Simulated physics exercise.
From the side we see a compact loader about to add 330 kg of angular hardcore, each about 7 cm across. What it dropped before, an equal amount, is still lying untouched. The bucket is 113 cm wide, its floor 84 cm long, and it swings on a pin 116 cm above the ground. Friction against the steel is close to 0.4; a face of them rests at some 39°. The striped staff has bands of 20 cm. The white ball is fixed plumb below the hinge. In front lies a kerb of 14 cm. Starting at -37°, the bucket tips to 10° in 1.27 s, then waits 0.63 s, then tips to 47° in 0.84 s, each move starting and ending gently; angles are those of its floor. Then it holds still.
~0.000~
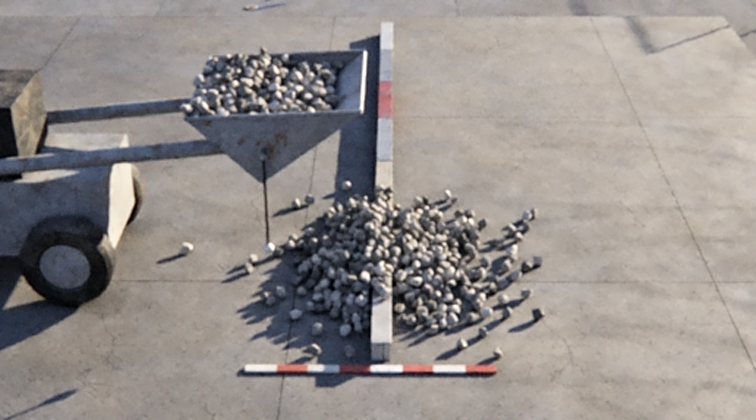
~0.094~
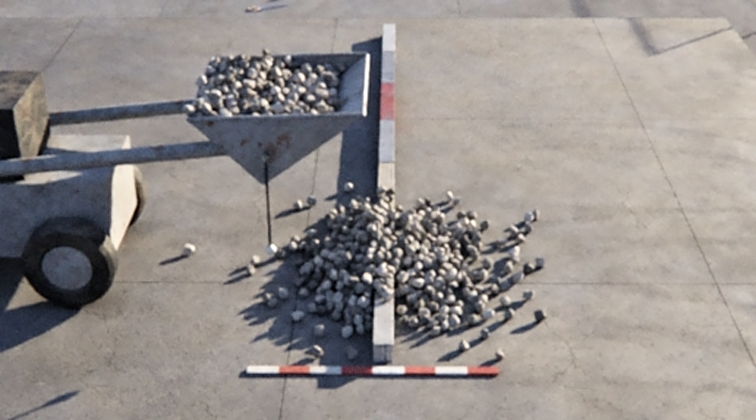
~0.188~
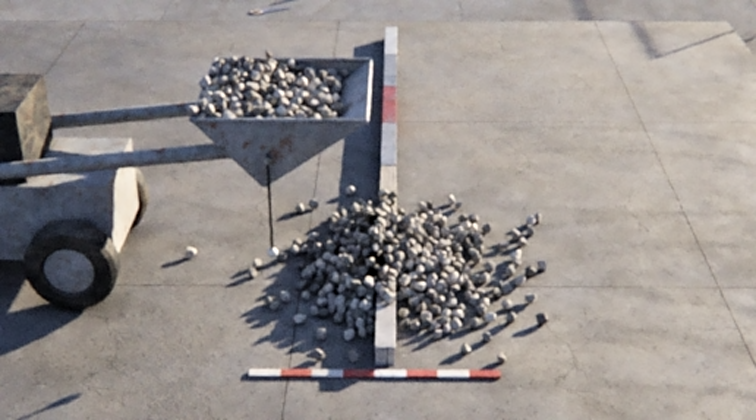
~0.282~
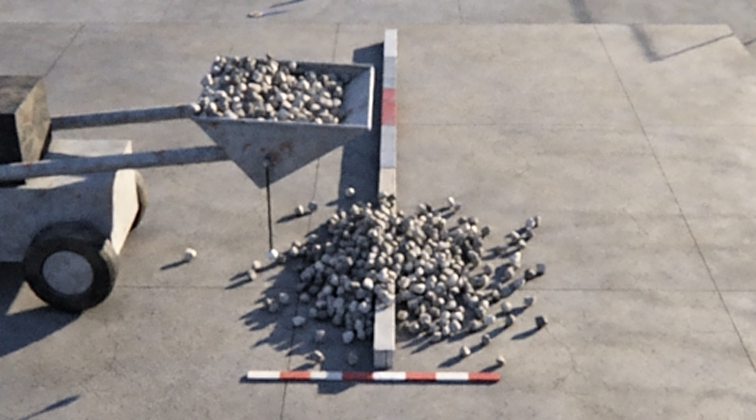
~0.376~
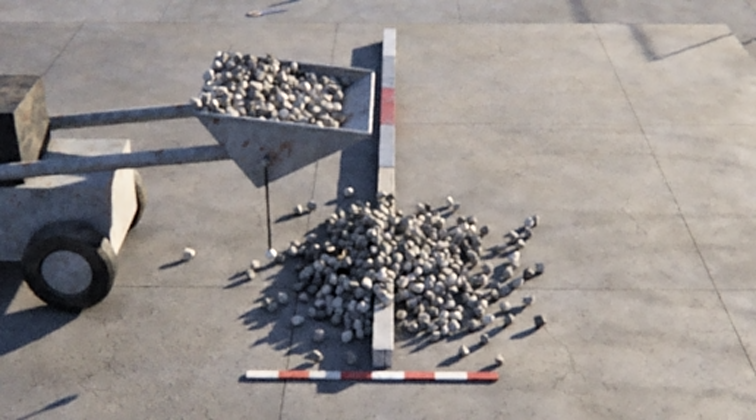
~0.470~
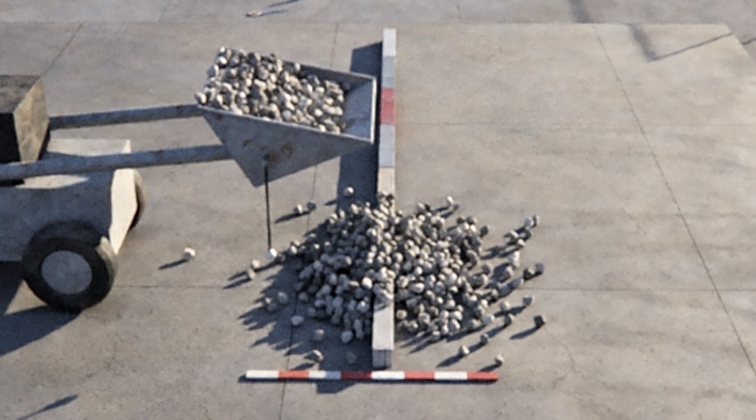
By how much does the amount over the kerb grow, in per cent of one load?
Some 33 per cent is added.
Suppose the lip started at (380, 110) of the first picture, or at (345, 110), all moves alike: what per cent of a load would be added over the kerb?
First some 60, then 15 per cent.
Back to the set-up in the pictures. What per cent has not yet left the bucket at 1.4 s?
It holds some 100 per cent.
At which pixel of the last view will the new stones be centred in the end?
Near (363, 249).
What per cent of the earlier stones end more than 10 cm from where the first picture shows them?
About 10 per cent.
After 0.9 s the floor is at 3°; in per cent of one load, 100 in the bucket, 57 on this side of the kerb, 43 over the kerb; the foremost stones are at (531, 259).
After 1.4 s the floor is at 10°; in per cent of one load, 100 in the bucket, 57 on this side of the kerb, 43 over the kerb; the foremost stones are at (531, 259).
After 3.2 s the floor is at 47°; in per cent of one load, 1 in the bucket, 132 on this side of the kerb, 68 over the kerb; the foremost stones are at (531, 259).
After 5.8 s the floor is at 47°; in per cent of one load, 0 in the bucket, 125 on this side of the kerb, 75 over the kerb; the foremost stones are at (531, 249). Net gain over the kerb, 33.
